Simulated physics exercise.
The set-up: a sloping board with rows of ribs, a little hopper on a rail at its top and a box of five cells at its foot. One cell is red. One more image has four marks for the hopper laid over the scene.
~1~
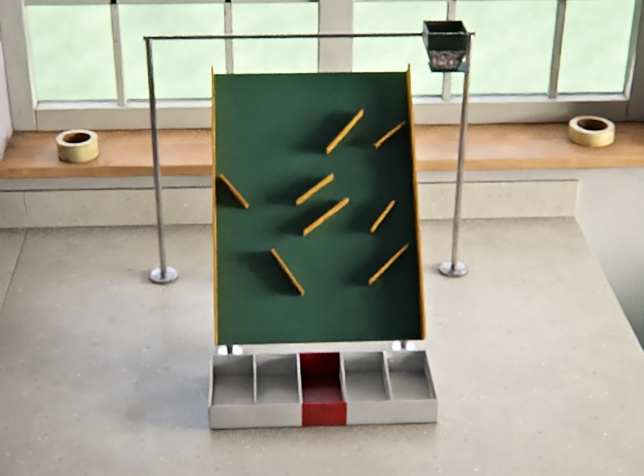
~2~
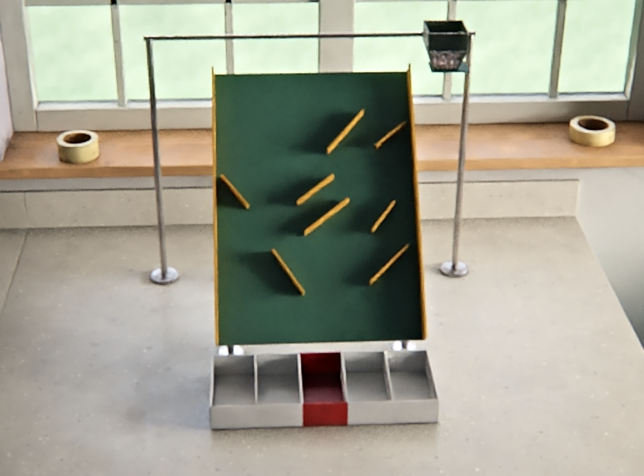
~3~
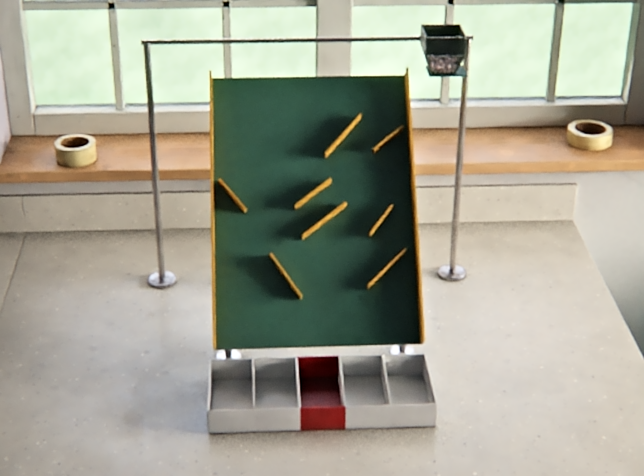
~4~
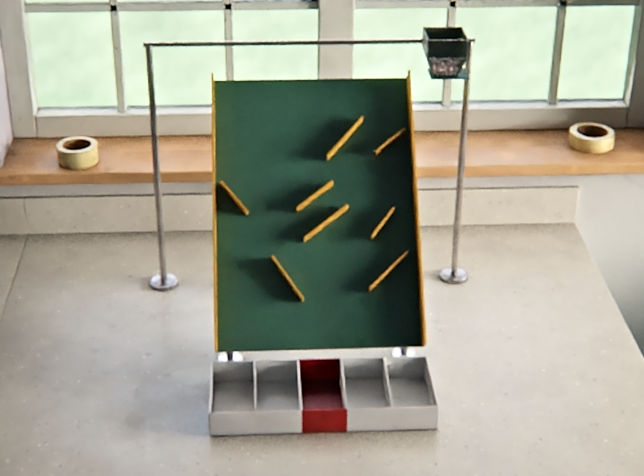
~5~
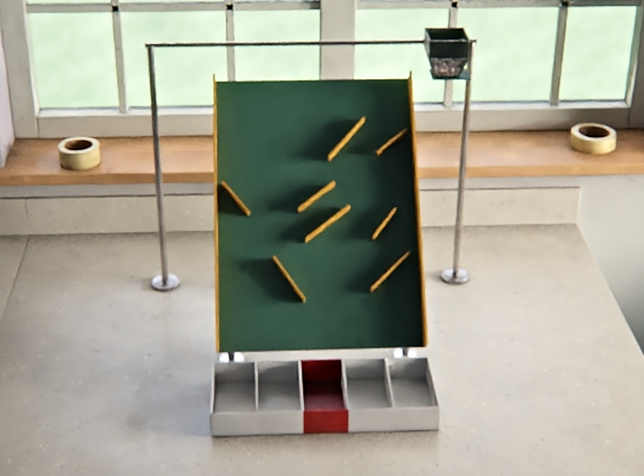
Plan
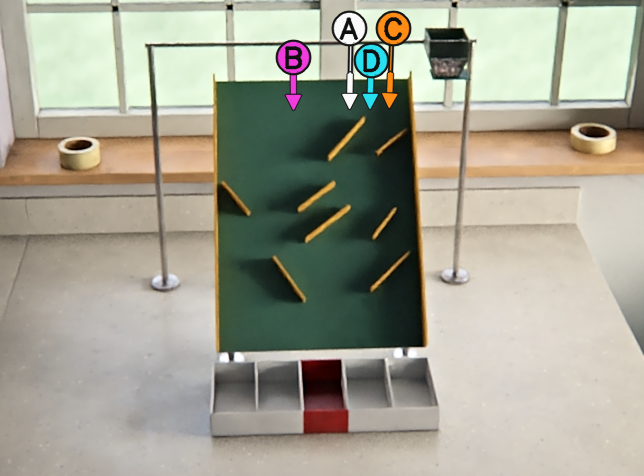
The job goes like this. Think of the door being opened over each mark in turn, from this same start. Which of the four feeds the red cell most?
C is best.
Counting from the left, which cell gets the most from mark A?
It is the first one.
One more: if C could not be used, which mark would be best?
D it is.
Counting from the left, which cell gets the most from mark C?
The third from the left.
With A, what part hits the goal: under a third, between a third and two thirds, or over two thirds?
Under a third.
On the marked copy, mark A meets the board at (349, 103); mark B meets the board at (293, 104); mark C meets the board at (389, 102); mark D meets the board at (370, 103).
If A is chosen, about a tenth in the red cell, roughly two thirds in other cells, roughly a quarter outside the box.
If B is chosen, just a few in the red cell, roughly two thirds in other cells, roughly a third outside the box.
If C is chosen, roughly half in the red cell, roughly a quarter in other cells, just a few held on the board, roughly a quarter outside the box.
If D is chosen, roughly a quarter in the red cell, roughly half in other cells, roughly a third outside the box.
